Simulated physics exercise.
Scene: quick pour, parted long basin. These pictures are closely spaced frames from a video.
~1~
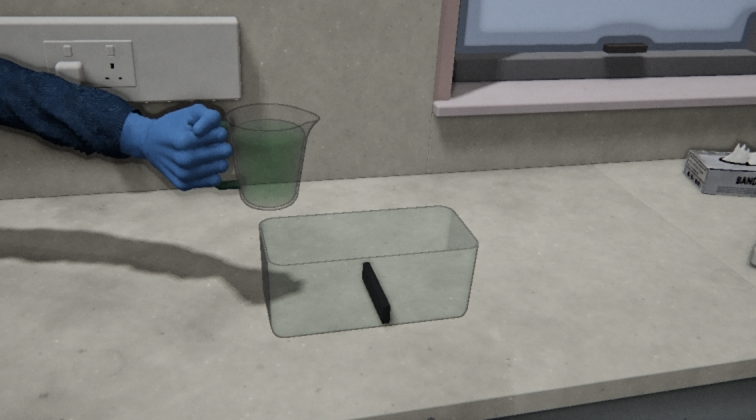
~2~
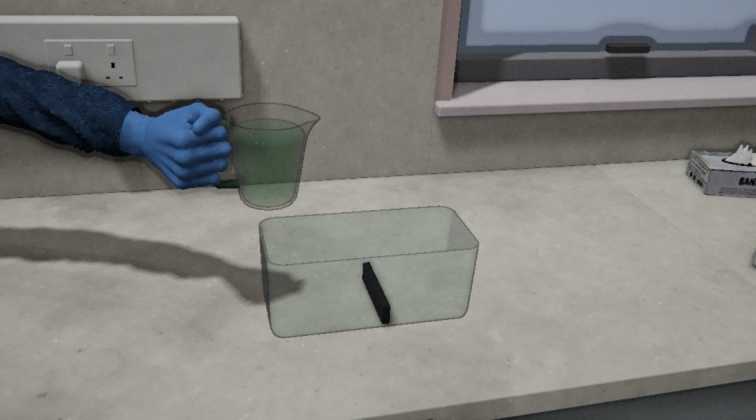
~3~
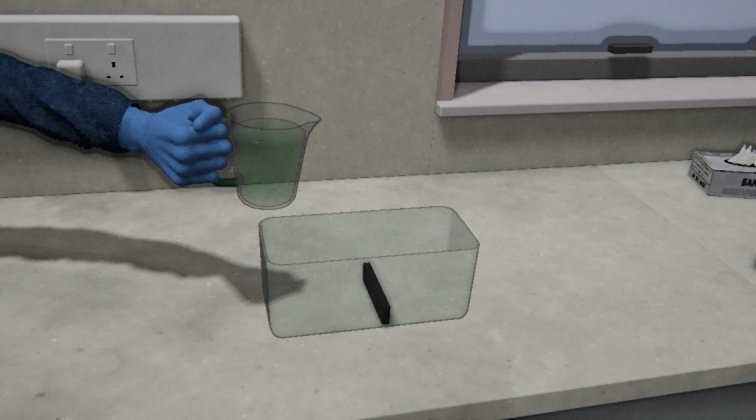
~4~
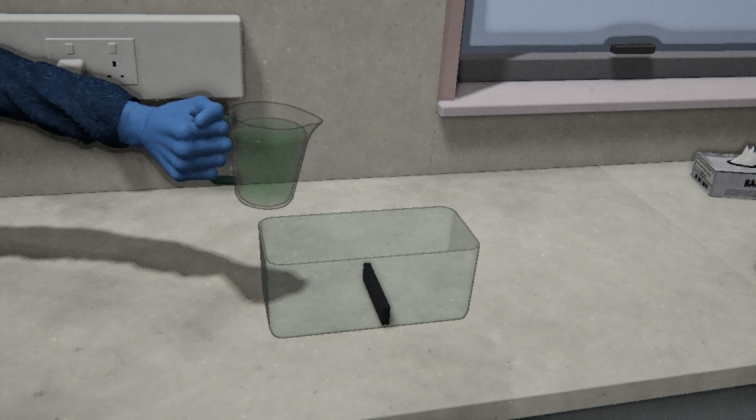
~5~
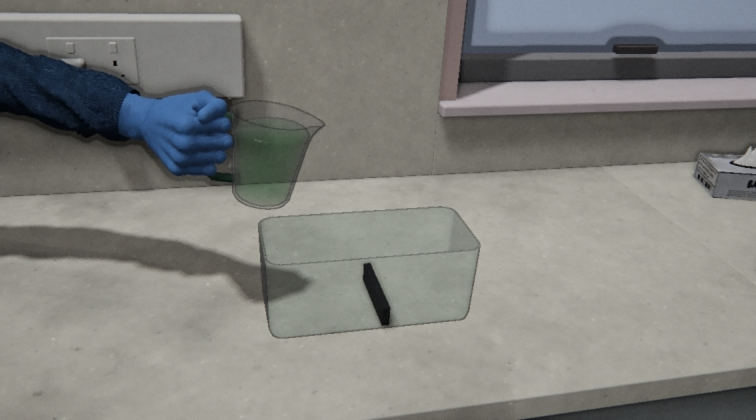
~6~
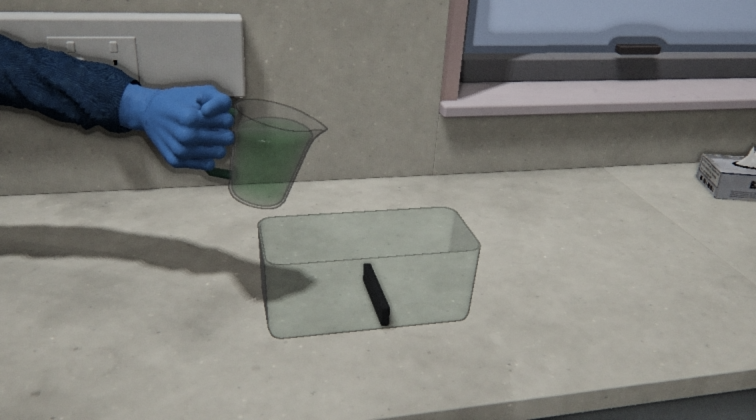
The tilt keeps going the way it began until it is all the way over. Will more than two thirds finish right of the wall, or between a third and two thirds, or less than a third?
Right of the wall there will be less than a third.
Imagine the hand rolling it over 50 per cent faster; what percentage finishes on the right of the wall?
Around 15 in a hundred.
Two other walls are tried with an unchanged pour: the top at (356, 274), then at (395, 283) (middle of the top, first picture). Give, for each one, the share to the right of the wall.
Result: 50 % first, 15 % second.
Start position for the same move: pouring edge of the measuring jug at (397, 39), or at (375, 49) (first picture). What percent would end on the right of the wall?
About 50 per cent, then about 80 per cent.
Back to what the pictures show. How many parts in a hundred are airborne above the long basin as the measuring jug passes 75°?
Near 20 parts in a hundred.
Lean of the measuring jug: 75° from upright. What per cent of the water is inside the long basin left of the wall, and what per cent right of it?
Reading: Left some 5 %, right some 0 %.
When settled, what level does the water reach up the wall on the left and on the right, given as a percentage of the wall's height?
The left comes to 70 % and the right to 20 %.
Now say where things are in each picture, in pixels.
The first frame shows tilt 0°; pouring edge (320, 116); surface from (230, 132) to (305, 128); the long basin's rim runs from (264, 243) to (465, 226); the wall's top is at (376, 284).
The second frame shows tilt 1°; pouring edge (320, 116); surface from (229, 131) to (305, 128).
The third frame shows tilt 2°; pouring edge (321, 117); surface from (230, 129) to (306, 128).
The fourth frame shows tilt 5°; pouring edge (323, 120); surface from (231, 128) to (307, 129).
The fifth frame shows tilt 9°; pouring edge (325, 123); surface from (233, 128) to (310, 129).
The sixth frame shows tilt 14°; pouring edge (328, 127); surface from (235, 128) to (314, 129).
A moment on, the measuring jug is tipped on its side and 71 per cent is still to pour, 7 is left of the wall and 1 right of it.
Next, the measuring jug is tipped right over and 17 per cent is still to pour, 56 is left of the wall and 12 right of it.
Then the measuring jug is tipped right over and 0 per cent is still to pour, 82 is left of the wall and 14 right of it.
Later the measuring jug is tipped right over and 0 per cent is still to pour, 80 is left of the wall and 18 right of it.
In the end 80 per cent lies left of the wall, 18 right of it and 2 outside.
